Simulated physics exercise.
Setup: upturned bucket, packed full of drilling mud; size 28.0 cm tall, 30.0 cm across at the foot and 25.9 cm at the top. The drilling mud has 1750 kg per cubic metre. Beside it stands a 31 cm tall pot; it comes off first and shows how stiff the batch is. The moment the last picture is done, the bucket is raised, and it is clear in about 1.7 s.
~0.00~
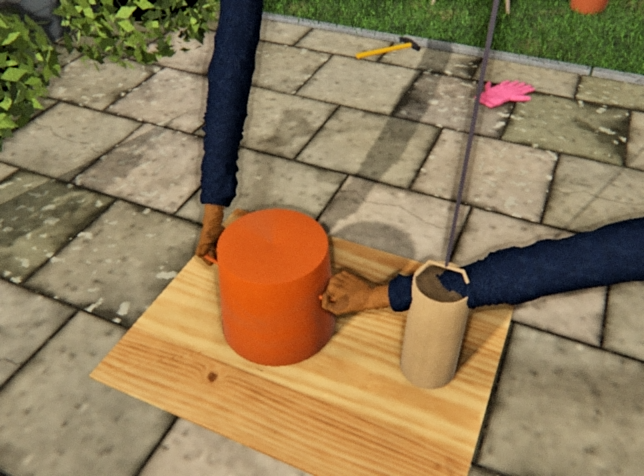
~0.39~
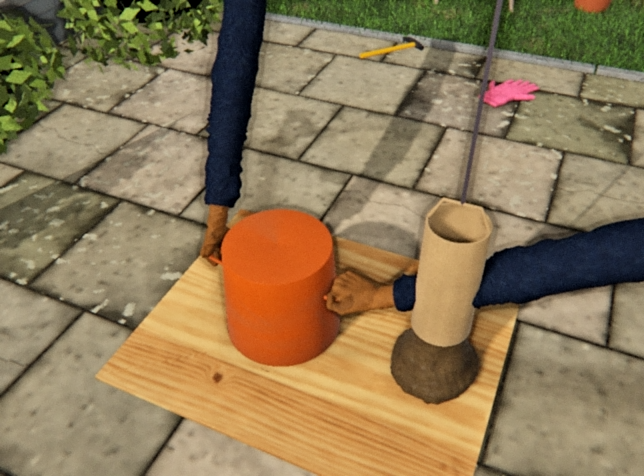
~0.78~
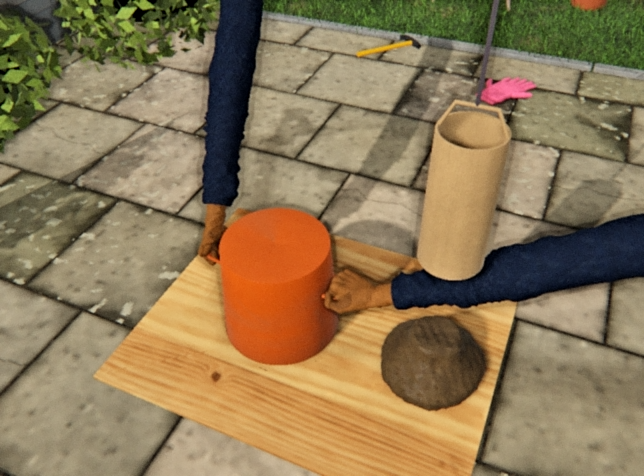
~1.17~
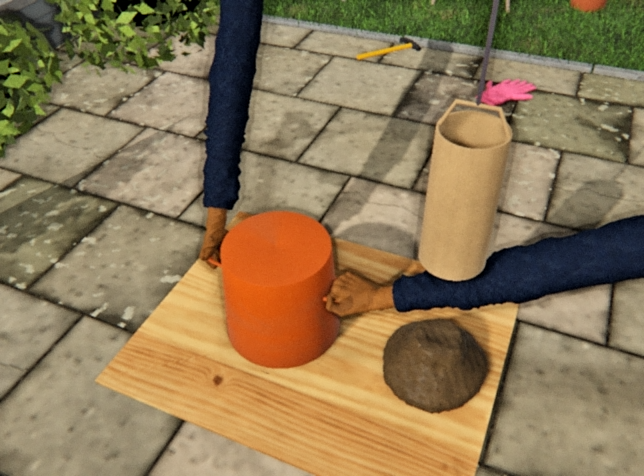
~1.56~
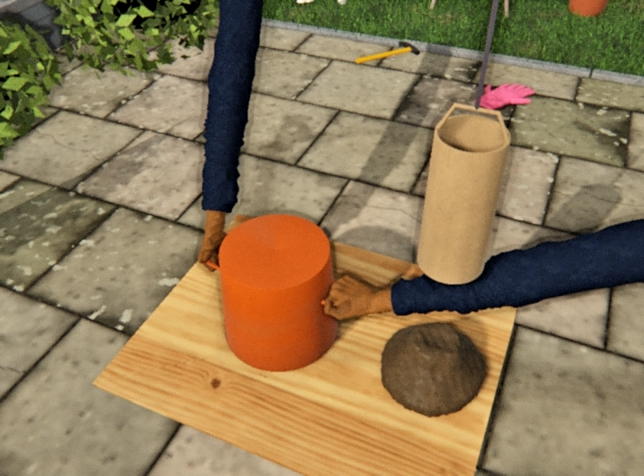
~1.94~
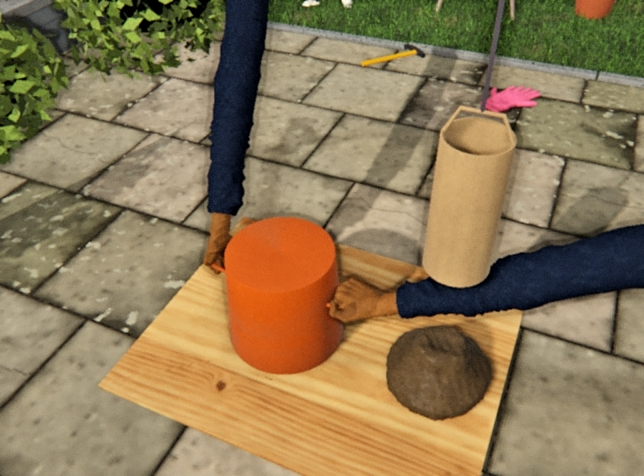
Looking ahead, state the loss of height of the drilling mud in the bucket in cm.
Estimate: Around 14 cm.
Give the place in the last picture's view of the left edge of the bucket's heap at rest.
(194, 342), roughly.
After 2.4 s, the bucket is up 7.4 cm; the drilling mud has come down 4.3 cm to 24 cm and is 37 cm wide.
After 2.8 s, the bucket is up 18 cm; the drilling mud has come down 14 cm to 14 cm and is 50 cm wide.
After 3.2 s, the bucket is up 28 cm; the drilling mud has come down 14 cm to 14 cm and is 50 cm wide.
After 3.7 s, the bucket is clear; the drilling mud has come down 14 cm to 14 cm and is 50 cm wide.
After 4.3 s, at rest, the bucket is clear; the drilling mud has come down 14 cm to 14 cm and is 50 cm wide.
